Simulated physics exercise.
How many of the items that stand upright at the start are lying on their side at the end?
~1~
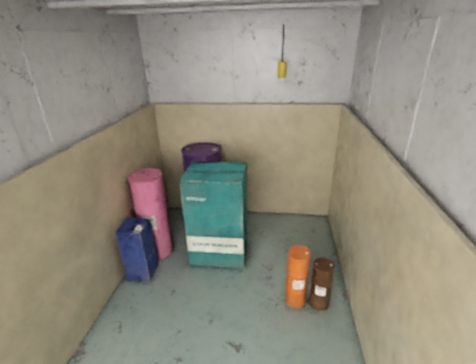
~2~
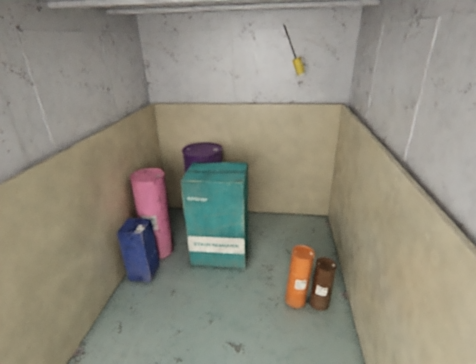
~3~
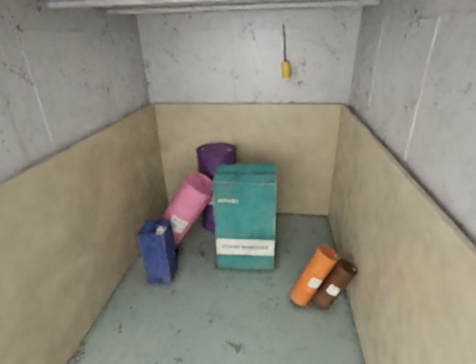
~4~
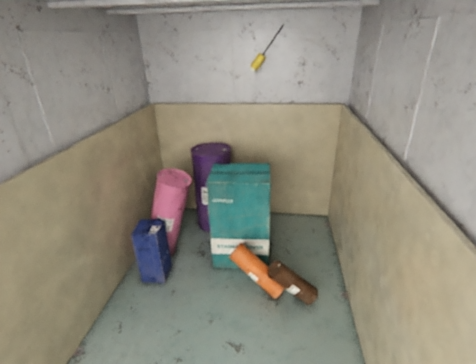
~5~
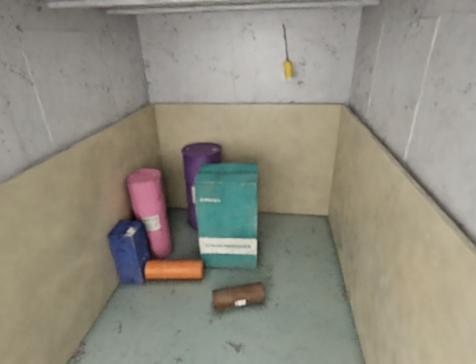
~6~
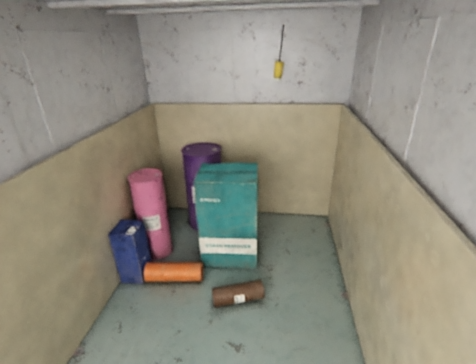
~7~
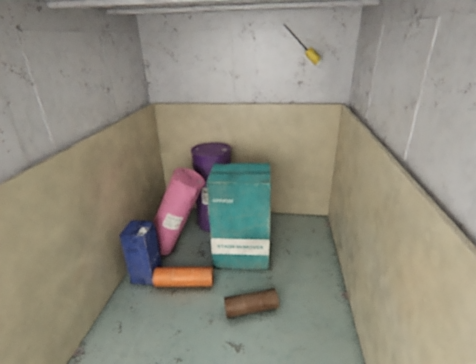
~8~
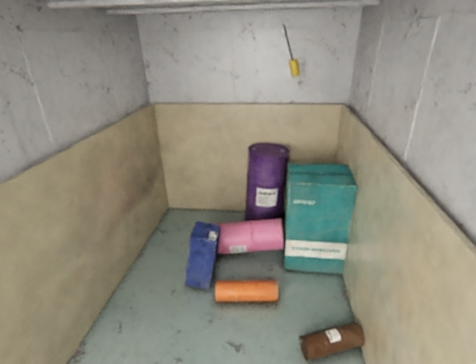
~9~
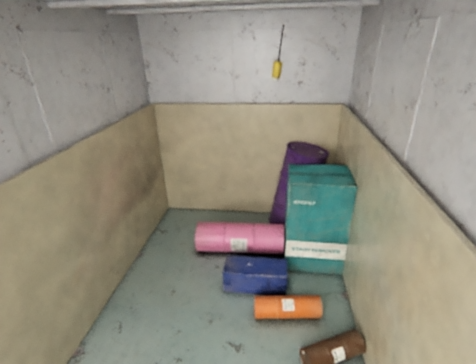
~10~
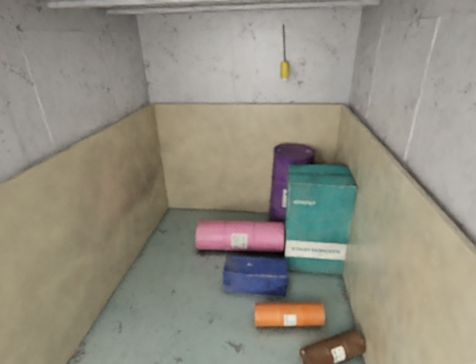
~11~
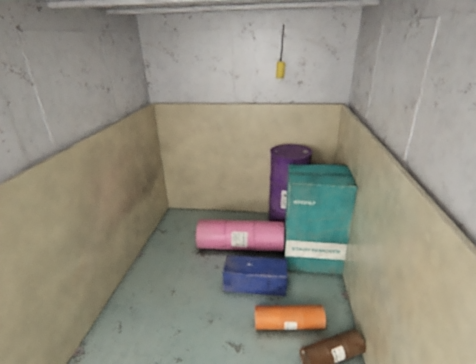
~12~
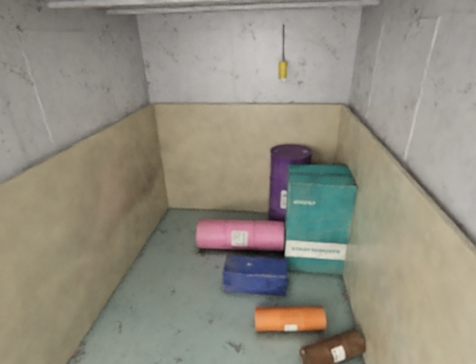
Four of them end up lying on their side, namely the pink drum, the blue box, the orange canister and the brown canister.
